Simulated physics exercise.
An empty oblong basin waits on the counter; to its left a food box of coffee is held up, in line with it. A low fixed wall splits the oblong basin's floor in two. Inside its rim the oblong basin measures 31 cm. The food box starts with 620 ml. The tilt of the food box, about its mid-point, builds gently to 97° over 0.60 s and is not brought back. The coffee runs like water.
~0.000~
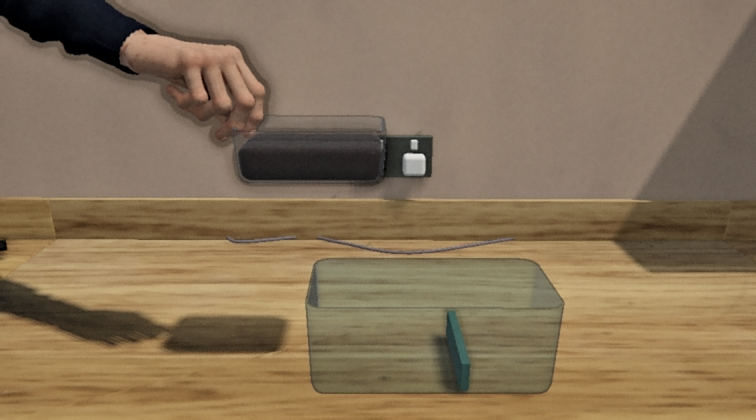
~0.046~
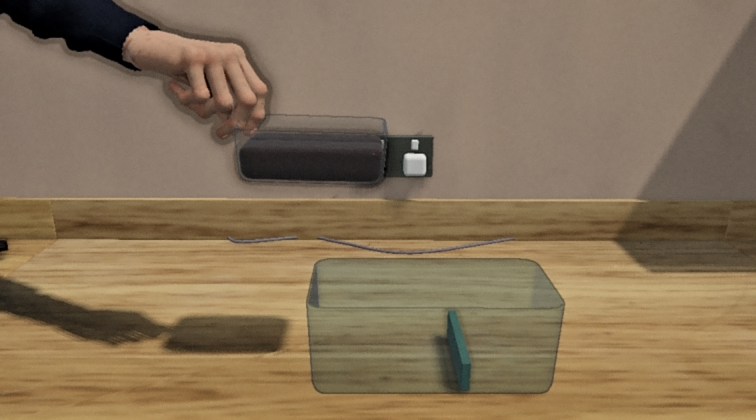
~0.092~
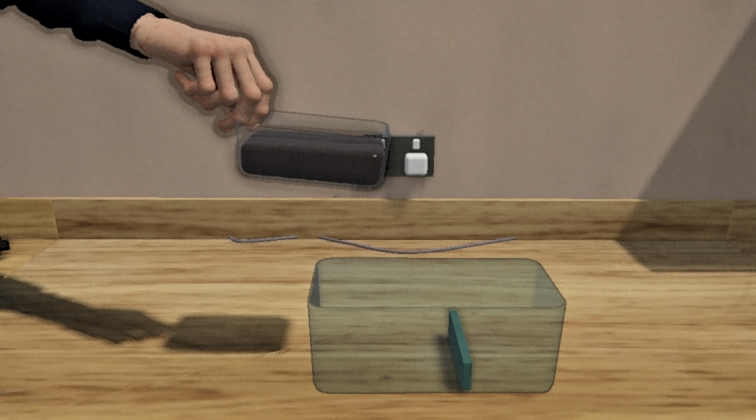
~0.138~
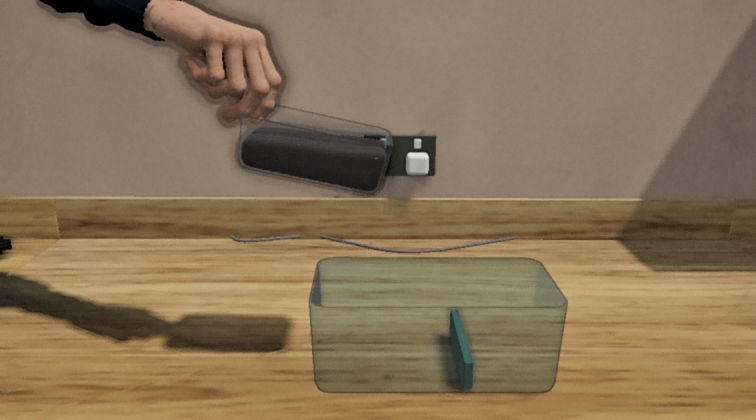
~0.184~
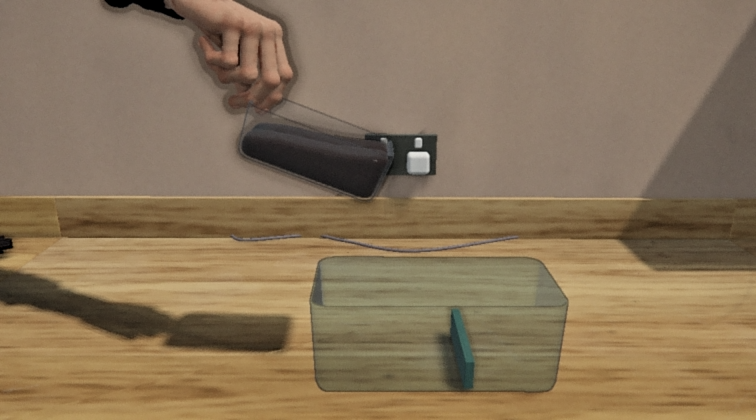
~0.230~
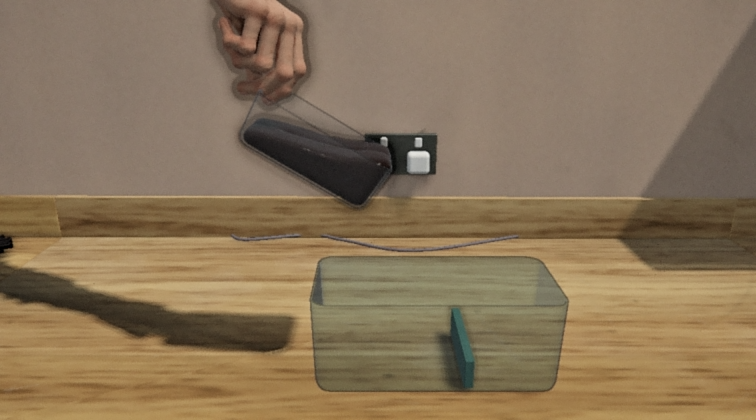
A dark, see-through-topped box held up by a hand at the left starts level, then tilts gradually clockwise, its right end dipping as the hand shifts right, while a clear, oblong basin stays still on the wooden counter.
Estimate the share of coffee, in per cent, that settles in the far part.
The far part has some 10 per cent.
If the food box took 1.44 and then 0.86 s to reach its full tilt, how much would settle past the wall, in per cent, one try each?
First 10, then 5 per cent.
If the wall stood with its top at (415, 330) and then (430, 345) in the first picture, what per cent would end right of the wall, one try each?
In turn about 65 and 45 per cent.
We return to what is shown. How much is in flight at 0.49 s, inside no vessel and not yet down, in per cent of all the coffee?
About 62 per cent.
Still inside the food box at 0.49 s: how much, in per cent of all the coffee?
Near 12 in a hundred.
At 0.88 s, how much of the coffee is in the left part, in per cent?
Some 84 per cent.
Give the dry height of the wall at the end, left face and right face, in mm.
Left about 20 mm, right about 36 mm.
After 0.49 s the tilt is 89° and 11 per cent is still to pour, 26 is left of the wall and 0 right of it.
After 0.68 s the tilt is 97° and 2 per cent is still to pour, 87 is left of the wall and 4 right of it.
After 0.88 s the tilt is 97° and 0 per cent is still to pour, 83 is left of the wall and 9 right of it.
After 1.10 s the tilt is 97° and 0 per cent is still to pour, 84 is left of the wall and 10 right of it.
In the end 84 per cent lies left of the wall, 10 right of it and 6 outside.
